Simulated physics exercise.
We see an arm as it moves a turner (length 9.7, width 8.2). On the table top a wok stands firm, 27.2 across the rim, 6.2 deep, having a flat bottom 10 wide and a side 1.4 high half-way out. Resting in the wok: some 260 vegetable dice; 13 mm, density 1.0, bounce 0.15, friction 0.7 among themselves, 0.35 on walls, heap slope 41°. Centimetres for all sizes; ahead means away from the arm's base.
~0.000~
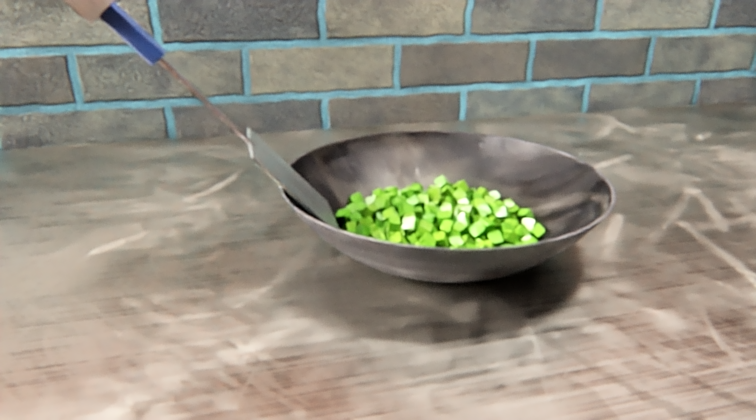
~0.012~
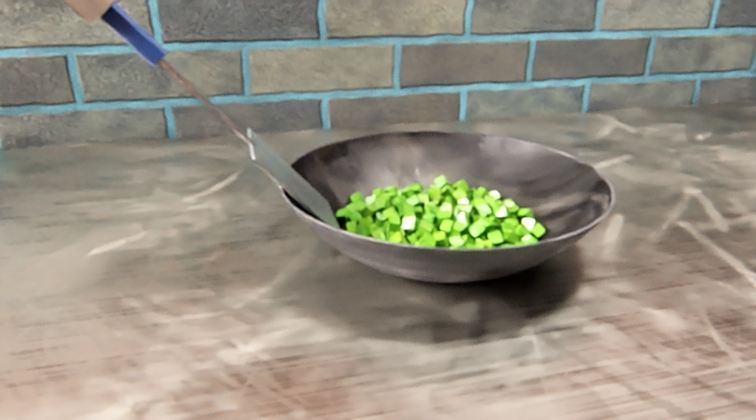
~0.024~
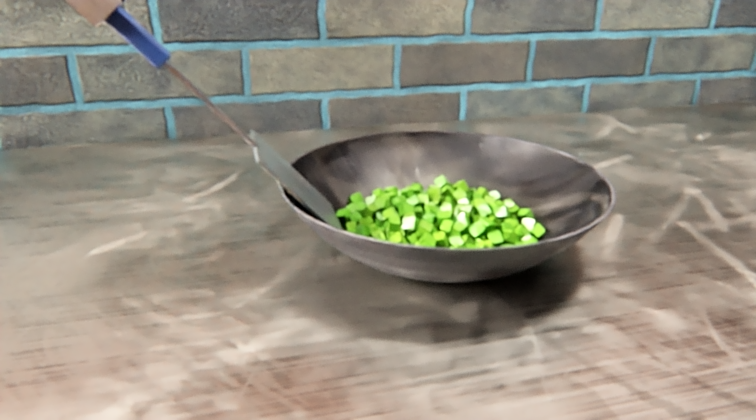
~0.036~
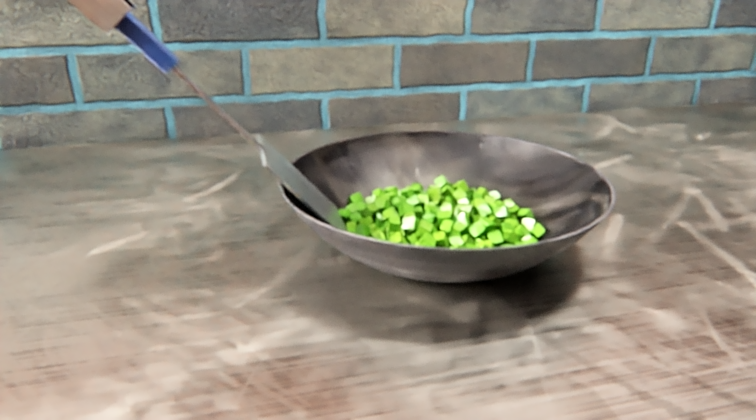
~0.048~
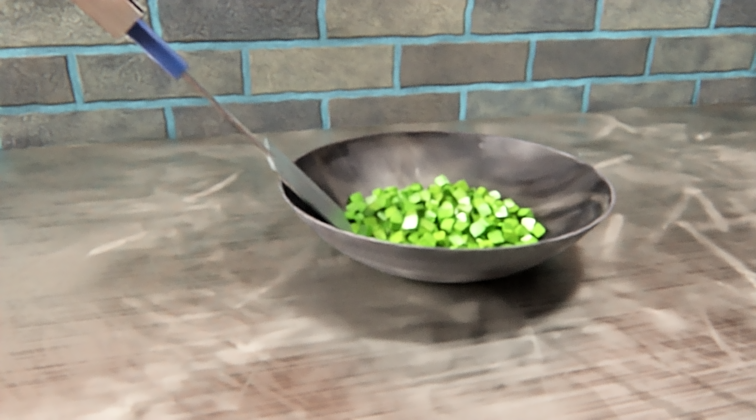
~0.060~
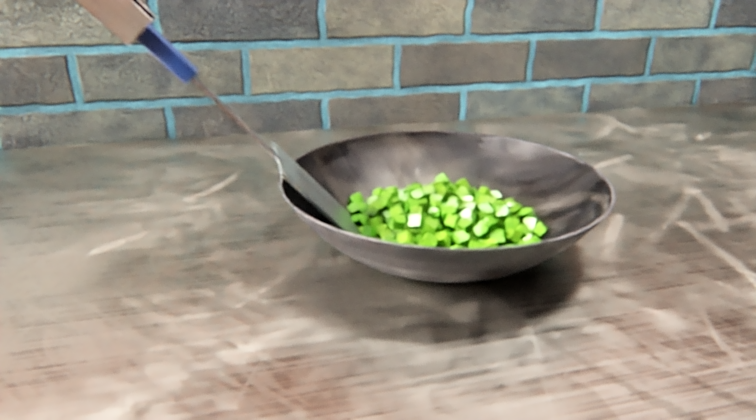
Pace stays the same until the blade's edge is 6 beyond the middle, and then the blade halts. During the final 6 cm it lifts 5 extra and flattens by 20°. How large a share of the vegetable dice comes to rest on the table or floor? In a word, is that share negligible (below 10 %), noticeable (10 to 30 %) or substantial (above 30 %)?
In a word, negligible.
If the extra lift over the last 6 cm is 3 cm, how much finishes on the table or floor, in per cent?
I'd reckon around 10 per cent.
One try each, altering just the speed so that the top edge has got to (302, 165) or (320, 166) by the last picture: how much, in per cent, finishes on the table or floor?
That comes to about 15 and about 25 percent, in that order.
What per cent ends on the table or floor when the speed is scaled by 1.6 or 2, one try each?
Estimates, in order: 10 % and 10 %.
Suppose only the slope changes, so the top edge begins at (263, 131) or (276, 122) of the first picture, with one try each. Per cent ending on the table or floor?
First try around 5 percent, second around 5 percent.
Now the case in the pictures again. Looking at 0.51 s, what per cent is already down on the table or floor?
Share at that moment: Roughly 5 %.
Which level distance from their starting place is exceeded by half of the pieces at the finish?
About 7 centimetres.
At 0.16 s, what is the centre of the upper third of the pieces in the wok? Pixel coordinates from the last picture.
I'd point to about (510, 202).
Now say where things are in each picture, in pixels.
In the first frame, turner top edge at (250, 142), sloping 49°; upper third of the load around (438, 214), from x 345 to 535, top at y 185; 265 in the wok.
In the second frame, turner top edge at (250, 142), sloping 49°; upper third of the load around (438, 214), from x 345 to 535, top at y 185.
In the third frame, turner top edge at (254, 145), sloping 49°; upper third of the load around (438, 214), from x 345 to 535, top at y 185.
In the fourth frame, turner top edge at (261, 149), sloping 49°; upper third of the load around (438, 214), from x 345 to 535, top at y 185.
In the fifth frame, turner top edge at (269, 153), sloping 49°; upper third of the load around (436, 214), from x 350 to 535, top at y 185.
In the sixth frame, turner top edge at (277, 157), sloping 49°; upper third of the load around (442, 213), from x 355 to 540, top at y 180; 265 in the wok.
By 0.16 s, sloping 49°, highest piece 6 above the table; 265 in the wok.
By 0.26 s, sloping 41°, highest piece 8 above the table; 257 in the wok, 8 on the blade or in flight.
By 0.51 s, sloping 29°, highest piece 8 above the table; 254 in the wok, 11 on the table or floor.
By 1.56 s, sloping 29°, highest piece 8 above the table; 254 in the wok, 11 on the table or floor.
Final count, 254 in the wok, 11 on the table or floor. That is 4 % on the table or floor.
